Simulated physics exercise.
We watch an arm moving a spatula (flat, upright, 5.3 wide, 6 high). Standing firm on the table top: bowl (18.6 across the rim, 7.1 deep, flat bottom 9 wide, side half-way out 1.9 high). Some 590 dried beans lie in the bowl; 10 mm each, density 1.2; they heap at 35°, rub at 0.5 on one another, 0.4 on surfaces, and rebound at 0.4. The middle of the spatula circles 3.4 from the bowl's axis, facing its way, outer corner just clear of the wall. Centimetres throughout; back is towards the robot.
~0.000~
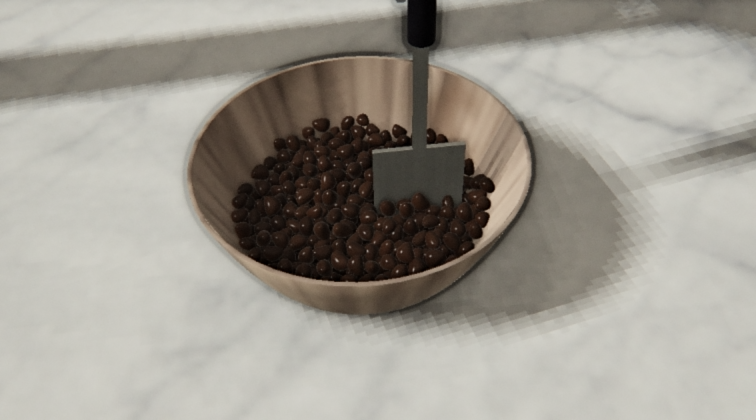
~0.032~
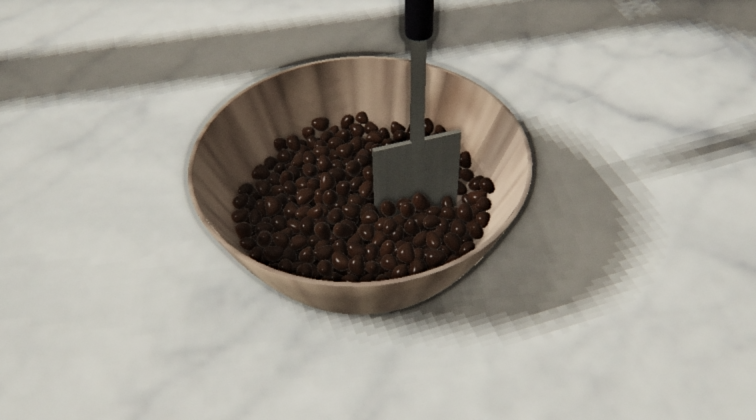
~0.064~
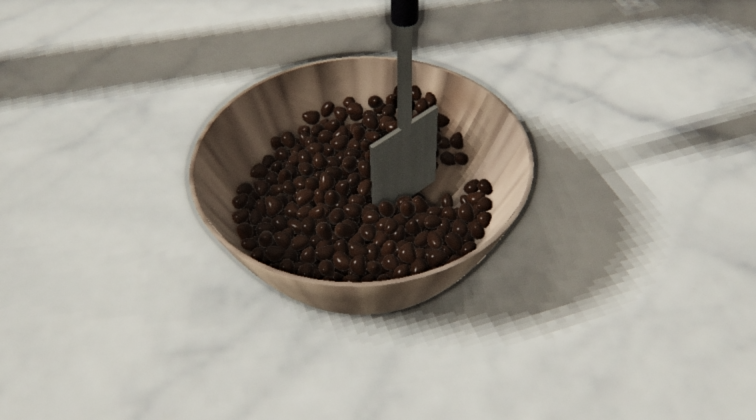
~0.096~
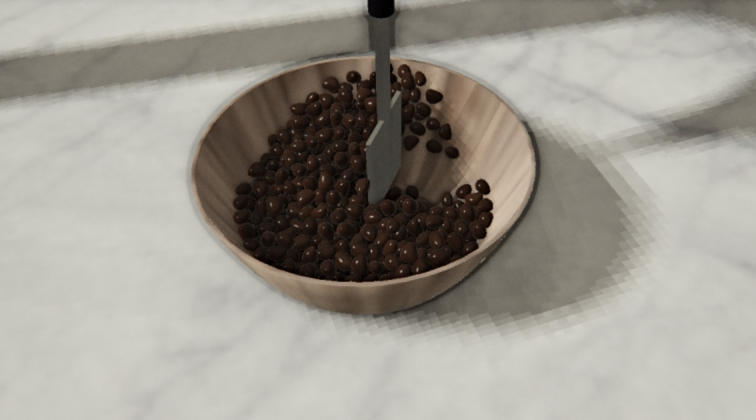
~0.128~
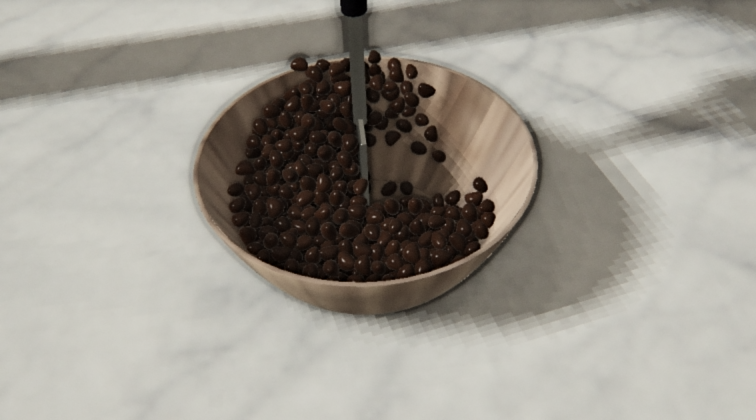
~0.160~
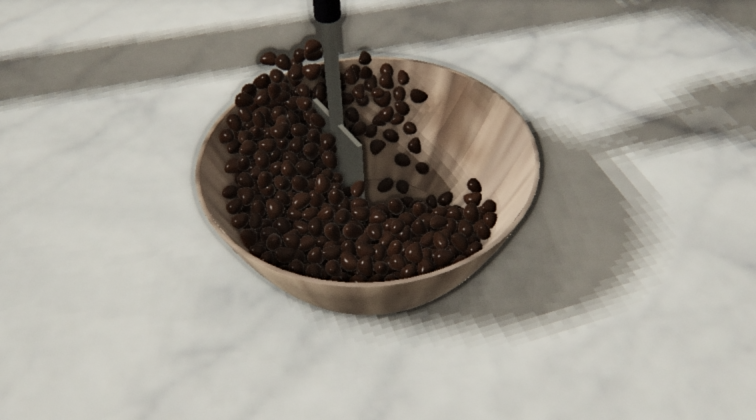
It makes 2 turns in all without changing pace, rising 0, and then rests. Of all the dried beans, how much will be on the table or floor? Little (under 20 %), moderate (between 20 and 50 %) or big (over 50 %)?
Share on the table or floor: Moderate (between 20 and 50 %).
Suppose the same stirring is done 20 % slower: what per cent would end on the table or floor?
Then about 15 per cent.
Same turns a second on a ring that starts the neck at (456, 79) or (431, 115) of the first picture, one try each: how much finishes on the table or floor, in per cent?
Some 10 and 40 per cent.
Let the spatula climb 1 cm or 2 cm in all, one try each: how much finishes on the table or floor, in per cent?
About 25 and 20 per cent.
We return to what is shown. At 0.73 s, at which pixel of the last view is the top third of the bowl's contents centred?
Near (301, 247).
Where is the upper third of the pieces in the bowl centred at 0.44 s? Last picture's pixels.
Around (470, 149).
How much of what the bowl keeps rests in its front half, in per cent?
About 40 per cent.
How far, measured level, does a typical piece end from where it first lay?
Roughly 11 cm.
After 0.44 s, 351° round, highest piece 9 above the table; 492 in the bowl, 63 on the table or floor, 33 in flight or on the tool.
After 0.73 s, 226° round, highest piece 9 above the table; 429 in the bowl, 148 on the table or floor, 11 in flight or on the tool.
After 1.07 s, 0° round, highest piece 7 above the table; 405 in the bowl, 183 on the table or floor.
After 1.77 s, 0° round, highest piece 7 above the table; 405 in the bowl, 183 on the table or floor.
At rest, 405 in the bowl, 183 on the table or floor. That is 31 % on the table or floor.
